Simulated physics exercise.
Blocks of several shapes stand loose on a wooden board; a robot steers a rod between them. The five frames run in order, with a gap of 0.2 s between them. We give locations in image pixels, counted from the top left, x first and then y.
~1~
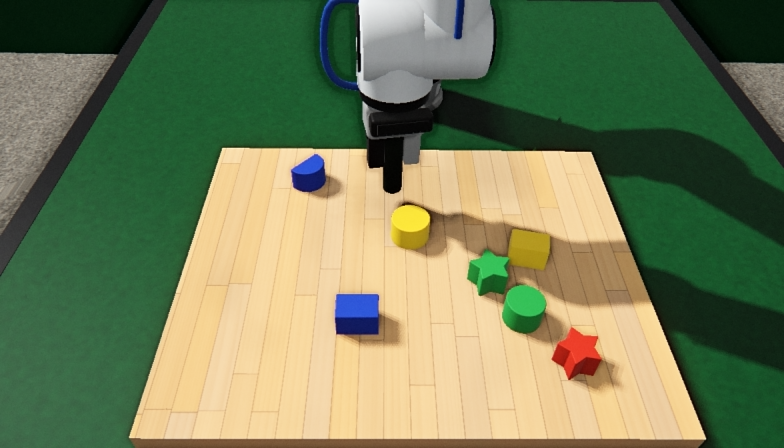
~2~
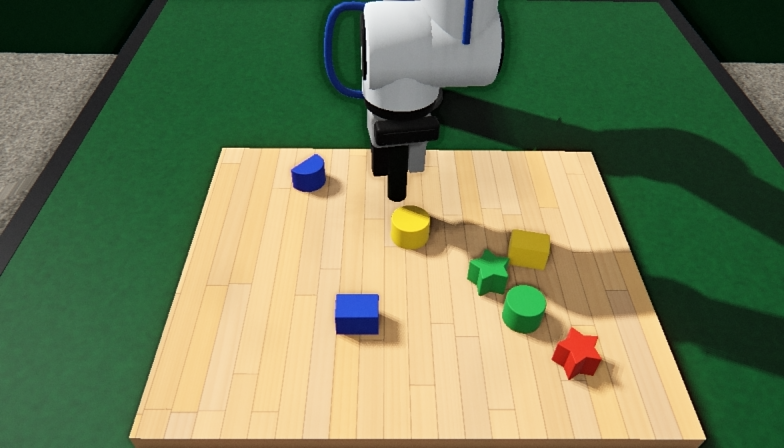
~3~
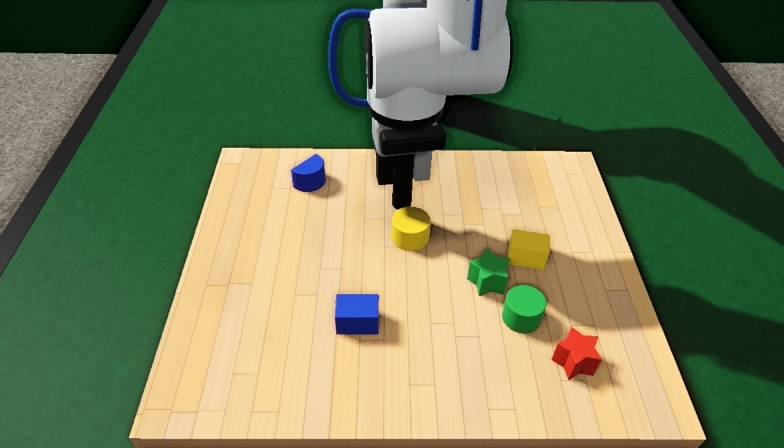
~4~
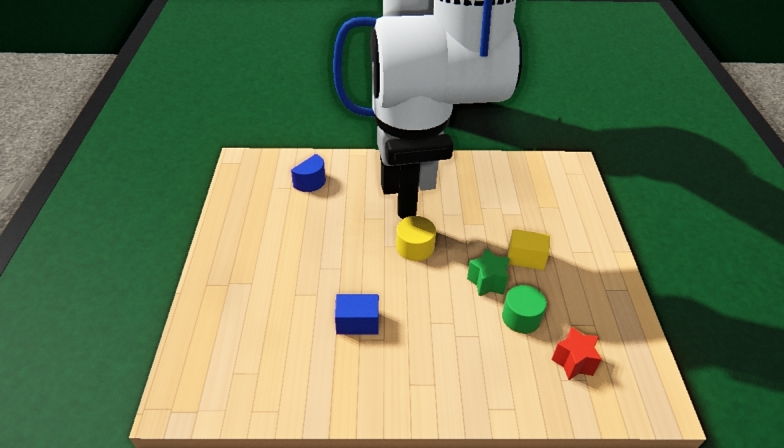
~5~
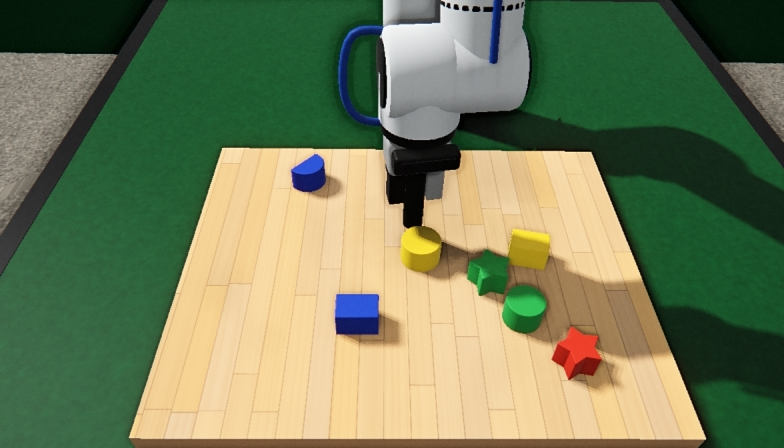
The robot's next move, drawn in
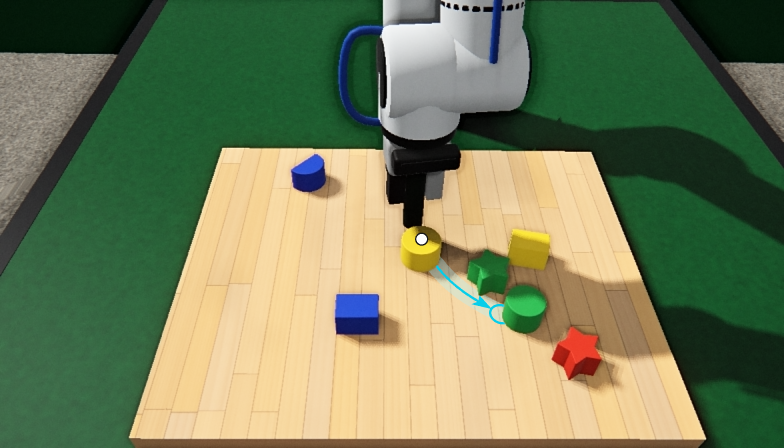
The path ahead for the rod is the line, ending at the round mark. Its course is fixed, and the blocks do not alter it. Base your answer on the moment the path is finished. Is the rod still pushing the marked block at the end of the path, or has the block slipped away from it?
Beside or behind it.
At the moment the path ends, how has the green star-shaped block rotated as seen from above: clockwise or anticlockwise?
Viewed from the top, it goes anticlockwise.
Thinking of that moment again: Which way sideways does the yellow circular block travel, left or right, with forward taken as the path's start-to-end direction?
Off to the right side.
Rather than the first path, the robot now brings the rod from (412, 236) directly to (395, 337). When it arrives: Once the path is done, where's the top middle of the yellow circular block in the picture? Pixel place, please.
The answer is (436, 279).
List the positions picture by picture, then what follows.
Rod tip (392, 188); block tops, yellow circular block (411, 218); green star-shaped block (491, 264); green circular block (527, 300), in the first frame.
Rod (397, 196); blocks unchanged, in the second frame.
Rod (402, 205); yellow circular block (412, 219), in the third frame.
Rod (407, 214); yellow circular block (417, 229), in the fourth frame.
Rod (412, 223); yellow circular block (422, 239); green star-shaped block (491, 264); green circular block (527, 300), in the fifth frame.
Path on the board, from (412, 236) through (447, 278) to (501, 314); the dot is on the yellow circular block.
On the path given first. One third of the way, rod (436, 251); yellow circular block (435, 269).
Two thirds of the way, rod (465, 278); yellow circular block (440, 288).
At the end, rod (505, 301); yellow circular block (440, 288); green star-shaped block (498, 268), turned 40° anticlockwise; green circular block (538, 304).
